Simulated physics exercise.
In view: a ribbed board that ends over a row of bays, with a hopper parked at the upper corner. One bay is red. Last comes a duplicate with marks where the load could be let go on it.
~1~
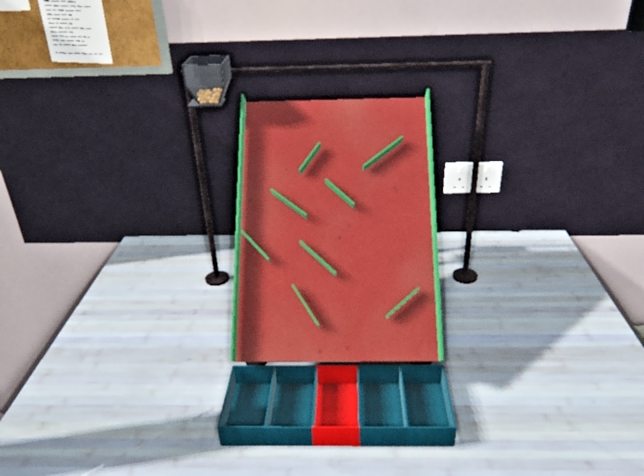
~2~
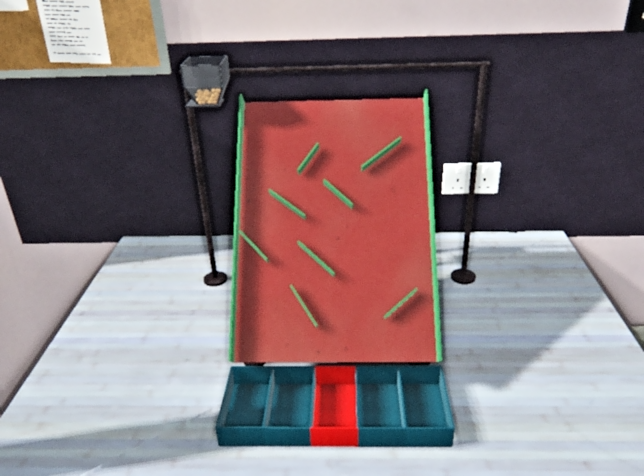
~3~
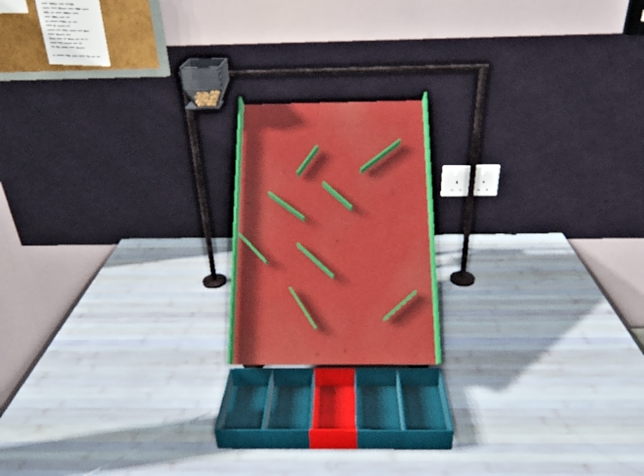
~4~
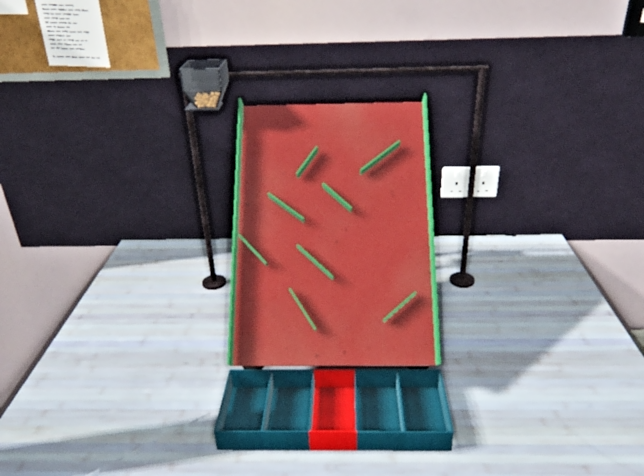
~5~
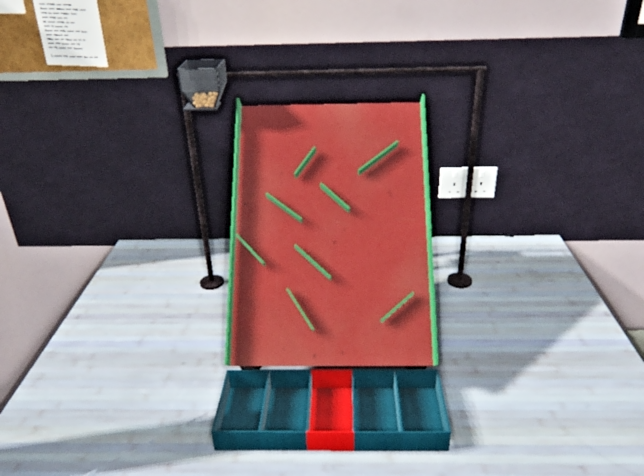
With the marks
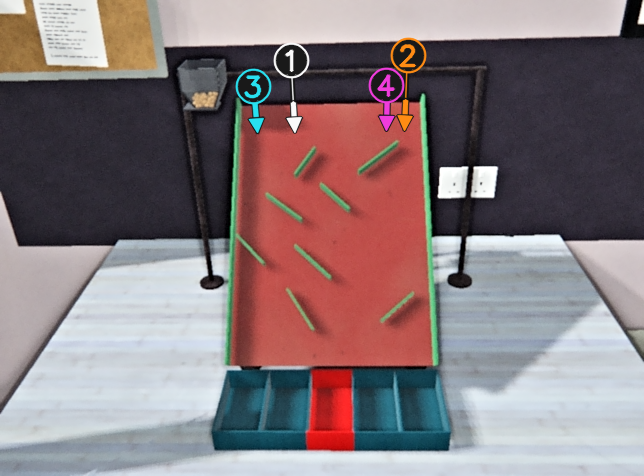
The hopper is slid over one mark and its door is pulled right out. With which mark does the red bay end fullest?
Best: 4.
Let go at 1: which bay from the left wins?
It is the fourth one.
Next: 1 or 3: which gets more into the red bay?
3 it is.
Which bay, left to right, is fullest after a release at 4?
It is the third one.
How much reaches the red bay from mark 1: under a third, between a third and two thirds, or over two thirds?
It is under a third.
On the marked copy, mark 1 meets the board at (294, 127); mark 2 meets the board at (404, 125); mark 3 meets the board at (257, 127); mark 4 meets the board at (386, 125).
With 1, a small part in the red bay, about a third in other bays, about half outside the box.
With 2, about a quarter in the red bay, about half in other bays, about a quarter outside the box.
With 3, about a quarter in the red bay, about a third in other bays, about a third outside the box.
With 4, about a third in the red bay, about a third in other bays, about a quarter outside the box.
